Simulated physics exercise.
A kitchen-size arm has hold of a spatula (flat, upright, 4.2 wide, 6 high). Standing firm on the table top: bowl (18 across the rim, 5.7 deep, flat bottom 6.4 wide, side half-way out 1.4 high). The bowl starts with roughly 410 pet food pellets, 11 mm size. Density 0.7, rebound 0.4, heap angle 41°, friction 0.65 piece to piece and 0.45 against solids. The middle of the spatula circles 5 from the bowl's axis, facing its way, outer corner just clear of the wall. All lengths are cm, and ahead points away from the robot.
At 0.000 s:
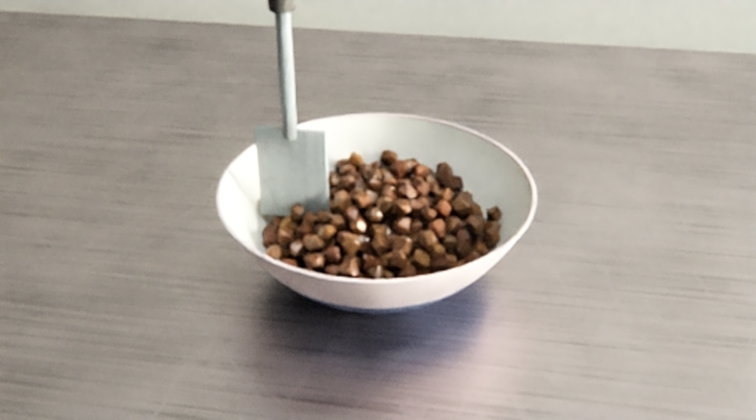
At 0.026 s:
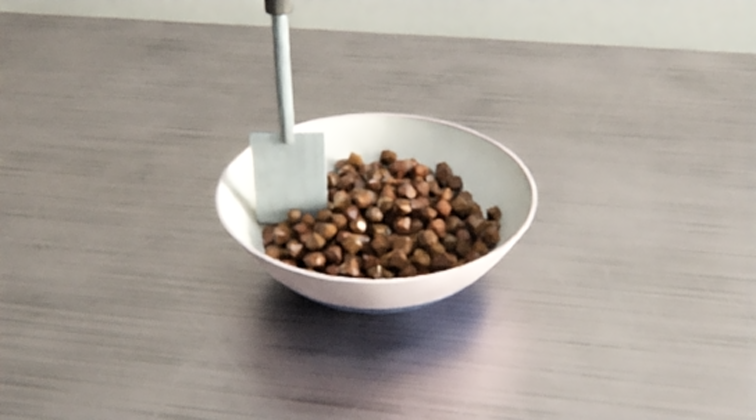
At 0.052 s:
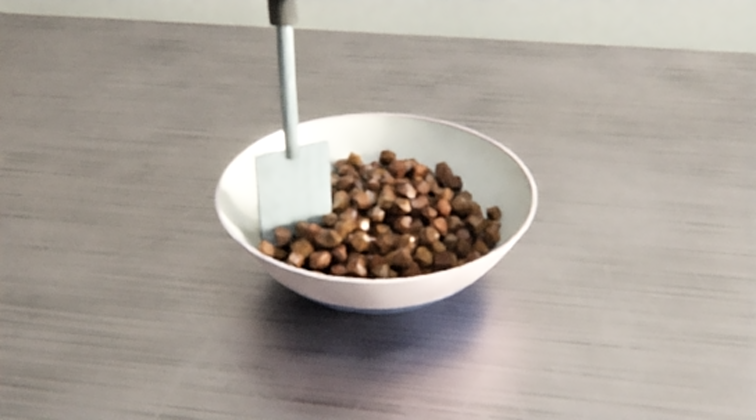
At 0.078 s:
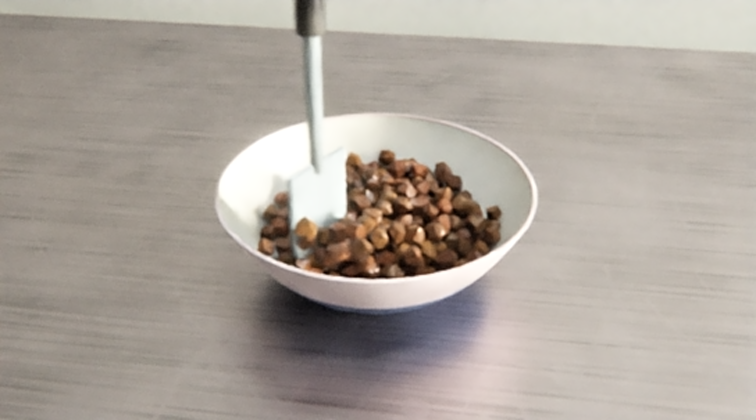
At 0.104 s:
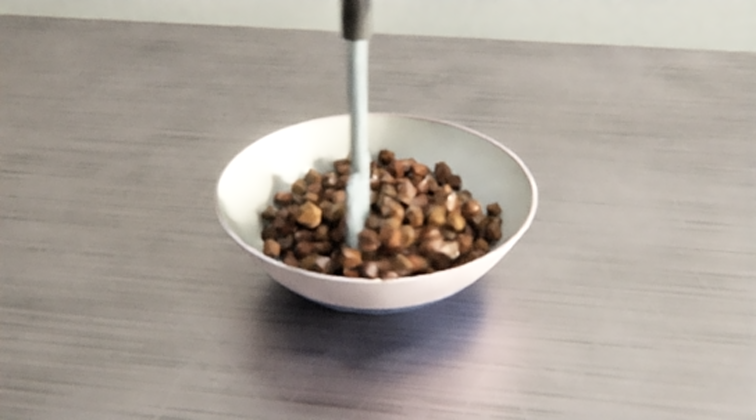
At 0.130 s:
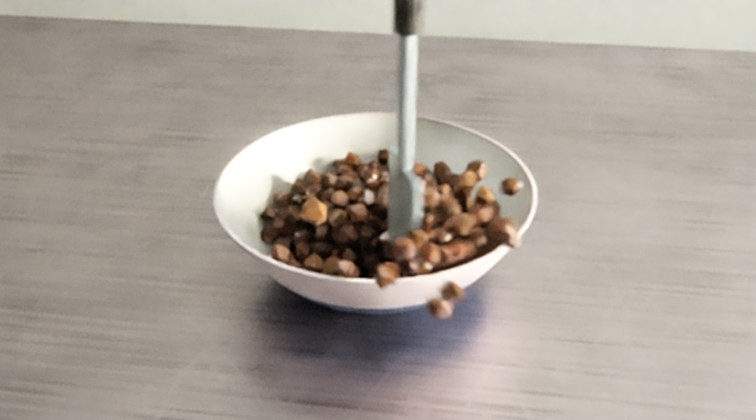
A spatula sweeps rightward through brown pellets in a white bowl, pushing some over the rim.
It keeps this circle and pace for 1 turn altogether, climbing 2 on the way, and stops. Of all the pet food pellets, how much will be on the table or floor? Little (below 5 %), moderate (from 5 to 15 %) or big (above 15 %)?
On the table or floor the share is big, above 15 %.
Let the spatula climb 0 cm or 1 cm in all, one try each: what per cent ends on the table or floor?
About 35 and 30 per cent.
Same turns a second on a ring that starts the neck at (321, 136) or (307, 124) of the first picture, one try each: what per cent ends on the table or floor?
Some 30 and 35 per cent.
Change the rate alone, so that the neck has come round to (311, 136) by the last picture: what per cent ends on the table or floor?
About 10 per cent.
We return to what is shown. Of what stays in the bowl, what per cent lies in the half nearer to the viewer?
About 40 per cent.
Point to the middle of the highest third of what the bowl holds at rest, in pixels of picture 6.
Around (368, 198).
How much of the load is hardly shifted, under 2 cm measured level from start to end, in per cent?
About 65 per cent.
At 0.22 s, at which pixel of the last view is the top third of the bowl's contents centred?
Near (417, 179).
After 0.22 s, 205° round, highest piece 12 above the table; 372 in the bowl, 3 on the table or floor, 35 in flight or on the tool.
After 0.30 s, 294° round, highest piece 11 above the table; 346 in the bowl, 31 on the table or floor, 33 in flight or on the tool.
After 0.54 s, 0° round, highest piece 5 above the table; 327 in the bowl, 83 on the table or floor.
After 1.24 s, 0° round, highest piece 5 above the table; 327 in the bowl, 83 on the table or floor.
In the end, 327 in the bowl, 83 on the table or floor. That is 20 % on the table or floor.
